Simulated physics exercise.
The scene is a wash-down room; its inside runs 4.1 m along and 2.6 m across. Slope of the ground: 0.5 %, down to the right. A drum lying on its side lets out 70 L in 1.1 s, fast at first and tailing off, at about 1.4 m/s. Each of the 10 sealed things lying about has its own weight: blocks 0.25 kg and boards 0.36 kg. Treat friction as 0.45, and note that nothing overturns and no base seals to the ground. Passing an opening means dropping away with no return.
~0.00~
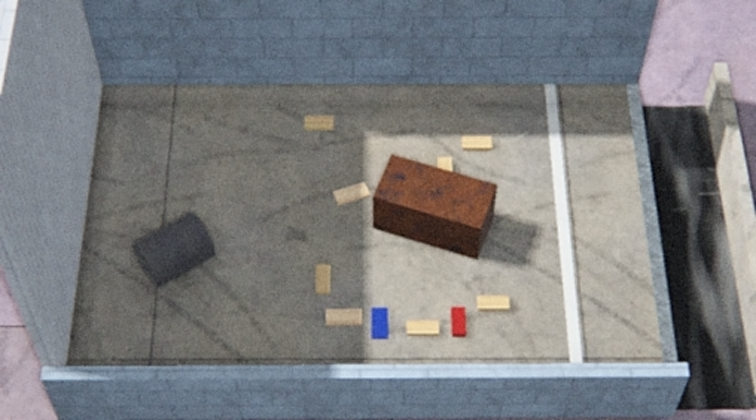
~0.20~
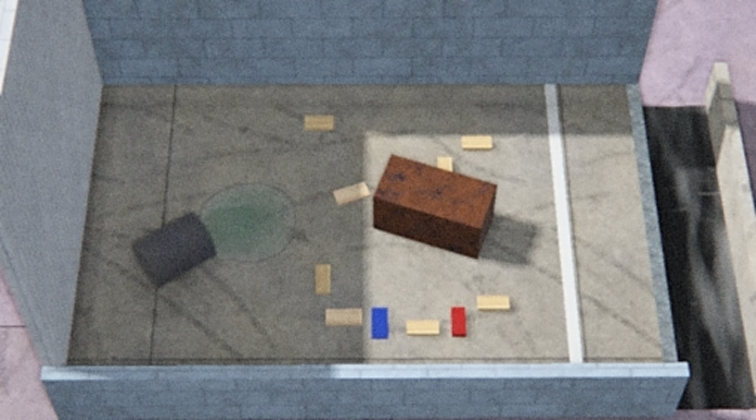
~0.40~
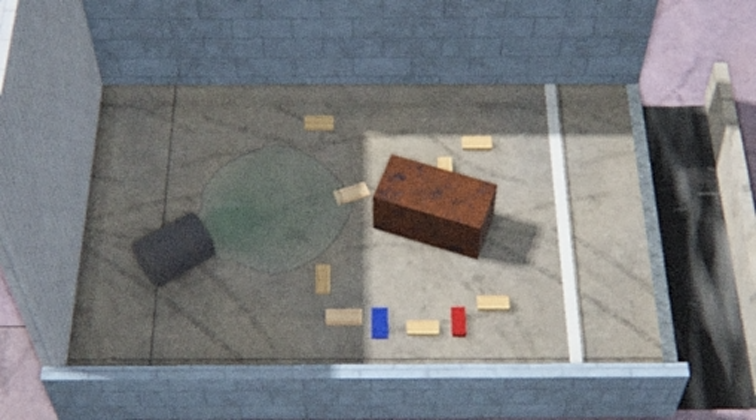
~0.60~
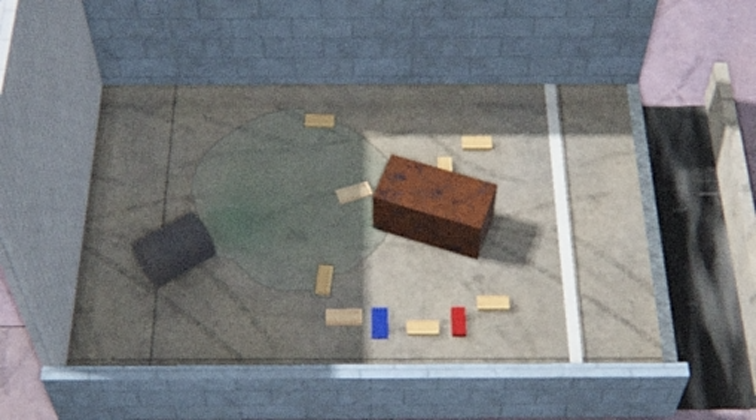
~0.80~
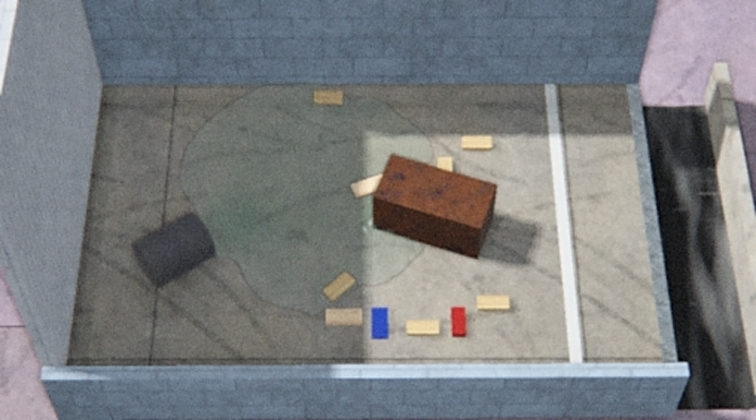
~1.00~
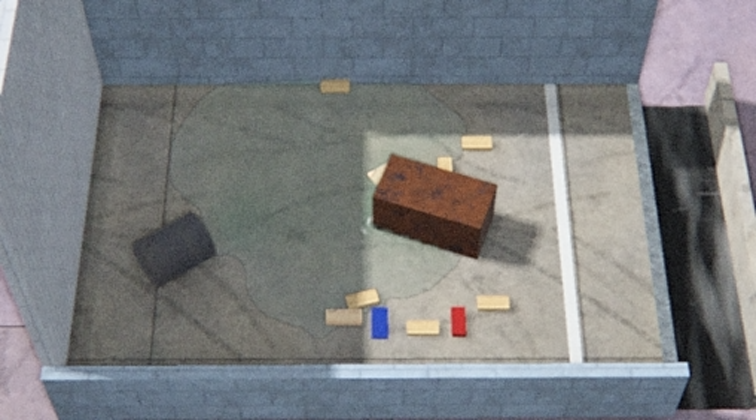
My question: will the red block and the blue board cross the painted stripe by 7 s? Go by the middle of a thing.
It looks as if the red block ends up before it, while the blue board ends up before it.
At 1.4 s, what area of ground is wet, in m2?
The covered patch comes to about 4.0 m2.
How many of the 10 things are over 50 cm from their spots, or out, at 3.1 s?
4 in all.
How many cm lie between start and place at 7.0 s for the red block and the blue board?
30 and 5 cm.
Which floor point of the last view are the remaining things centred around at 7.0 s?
Roughly at (464, 275).
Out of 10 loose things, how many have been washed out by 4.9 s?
It comes to 1.
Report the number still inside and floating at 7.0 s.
My tally comes to 0.
After 1.4 s the red block is near (459, 321), 0.0 m from its start, aground; the blue board is near (381, 324), 0.0 m from its start, aground; 0 of 10 are over the mark; 2 afloat.
After 3.1 s the red block is near (485, 356), 0.3 m from its start, aground; the blue board is near (388, 326), 0.1 m from its start, aground; 1 of 10 are over the mark; 1 afloat.
After 4.9 s the red block is near (485, 356), 0.3 m from its start, aground; the blue board is near (388, 326), 0.1 m from its start, aground; 1 of 10 are over the mark; 0 afloat.
After 7.0 s the red block is near (485, 356), 0.3 m from its start, aground; the blue board is near (388, 326), 0.1 m from its start, aground; 1 of 10 are over the mark; 0 afloat.
